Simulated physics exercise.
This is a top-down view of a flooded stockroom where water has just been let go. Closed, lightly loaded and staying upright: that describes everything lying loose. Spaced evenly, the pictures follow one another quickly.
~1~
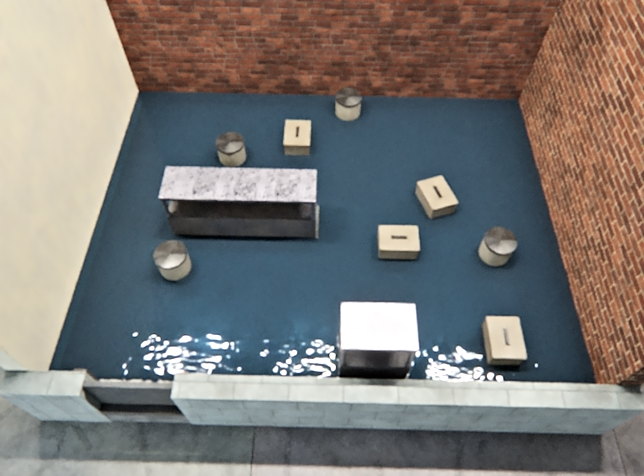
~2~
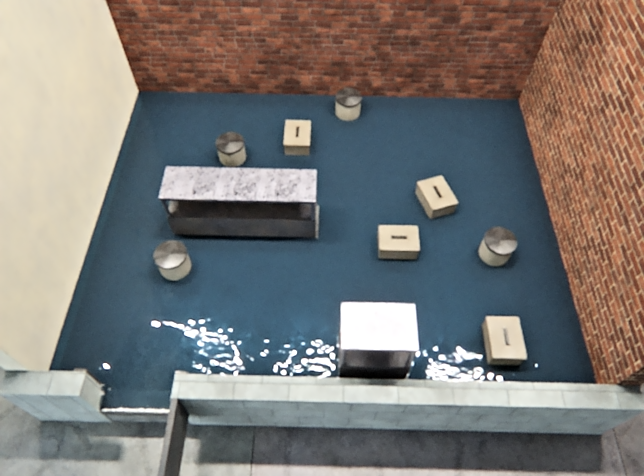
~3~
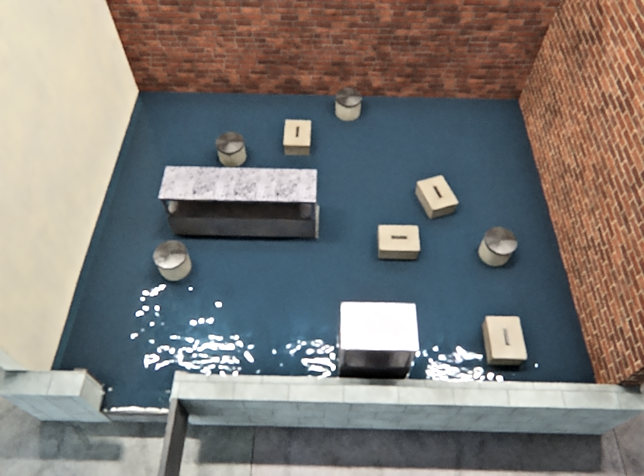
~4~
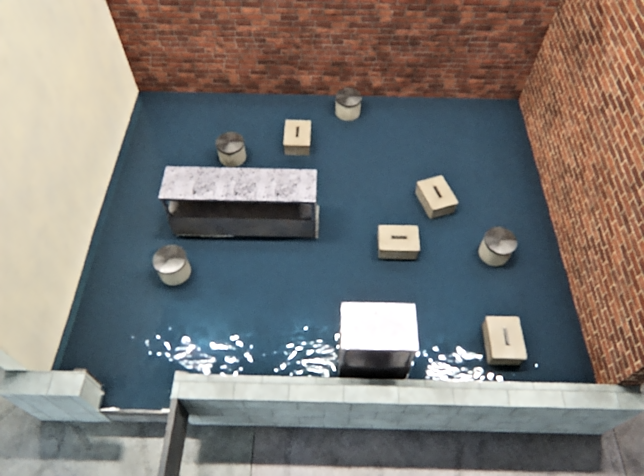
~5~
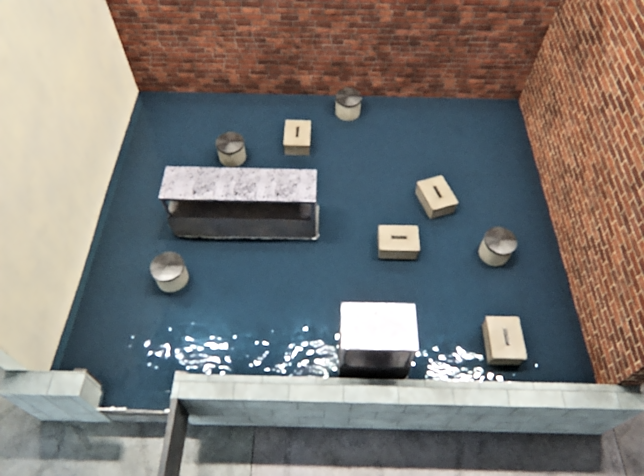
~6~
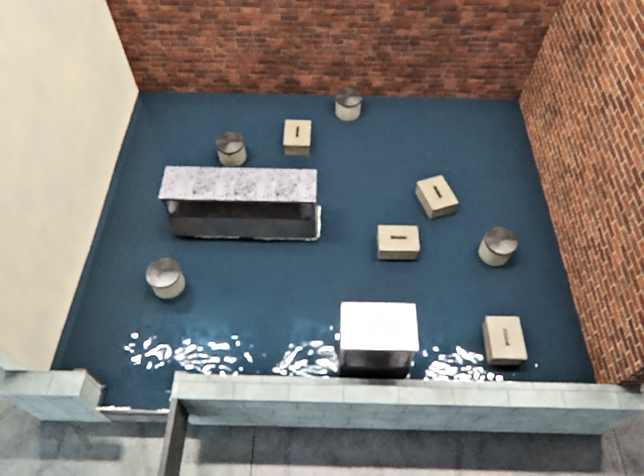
A short gate near the left end of the low front wall swings outward, leaving a gap beside the flooded, brick-backed room. White glints shift on the blue water, then the round pail at left drifts slightly toward the front and left, while the other floating boxes and pails barely move.
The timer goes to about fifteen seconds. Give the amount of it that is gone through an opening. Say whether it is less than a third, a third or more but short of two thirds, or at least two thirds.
It is less than a third.
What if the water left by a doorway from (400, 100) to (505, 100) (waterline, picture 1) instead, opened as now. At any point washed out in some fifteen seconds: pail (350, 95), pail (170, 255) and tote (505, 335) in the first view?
Following that order: Escaped; remains behind; remains behind.
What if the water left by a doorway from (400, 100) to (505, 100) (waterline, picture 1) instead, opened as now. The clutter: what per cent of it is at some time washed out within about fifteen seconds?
Roughly 60 %.
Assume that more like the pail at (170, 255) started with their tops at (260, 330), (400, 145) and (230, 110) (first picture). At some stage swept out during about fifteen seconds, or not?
Result list, first to last: Leaves, does not leave, does not leave.
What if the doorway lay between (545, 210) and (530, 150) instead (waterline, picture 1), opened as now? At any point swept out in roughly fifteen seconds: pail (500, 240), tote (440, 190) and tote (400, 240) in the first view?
Sequentially: Escapes, escapes, escapes.
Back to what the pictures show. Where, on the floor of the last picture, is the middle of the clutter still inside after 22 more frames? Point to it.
Around pixel (330, 229).
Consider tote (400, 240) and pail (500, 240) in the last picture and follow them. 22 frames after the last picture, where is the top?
I'd expect them close to (217, 280) and (475, 263).
A moment on, 0 of 8 are out; 8 afloat.
Next, 1 of 8 are out; 7 afloat.
Later, 1 of 8 are out; 7 afloat.
In the end, 1 of 8 are out; 7 afloat.
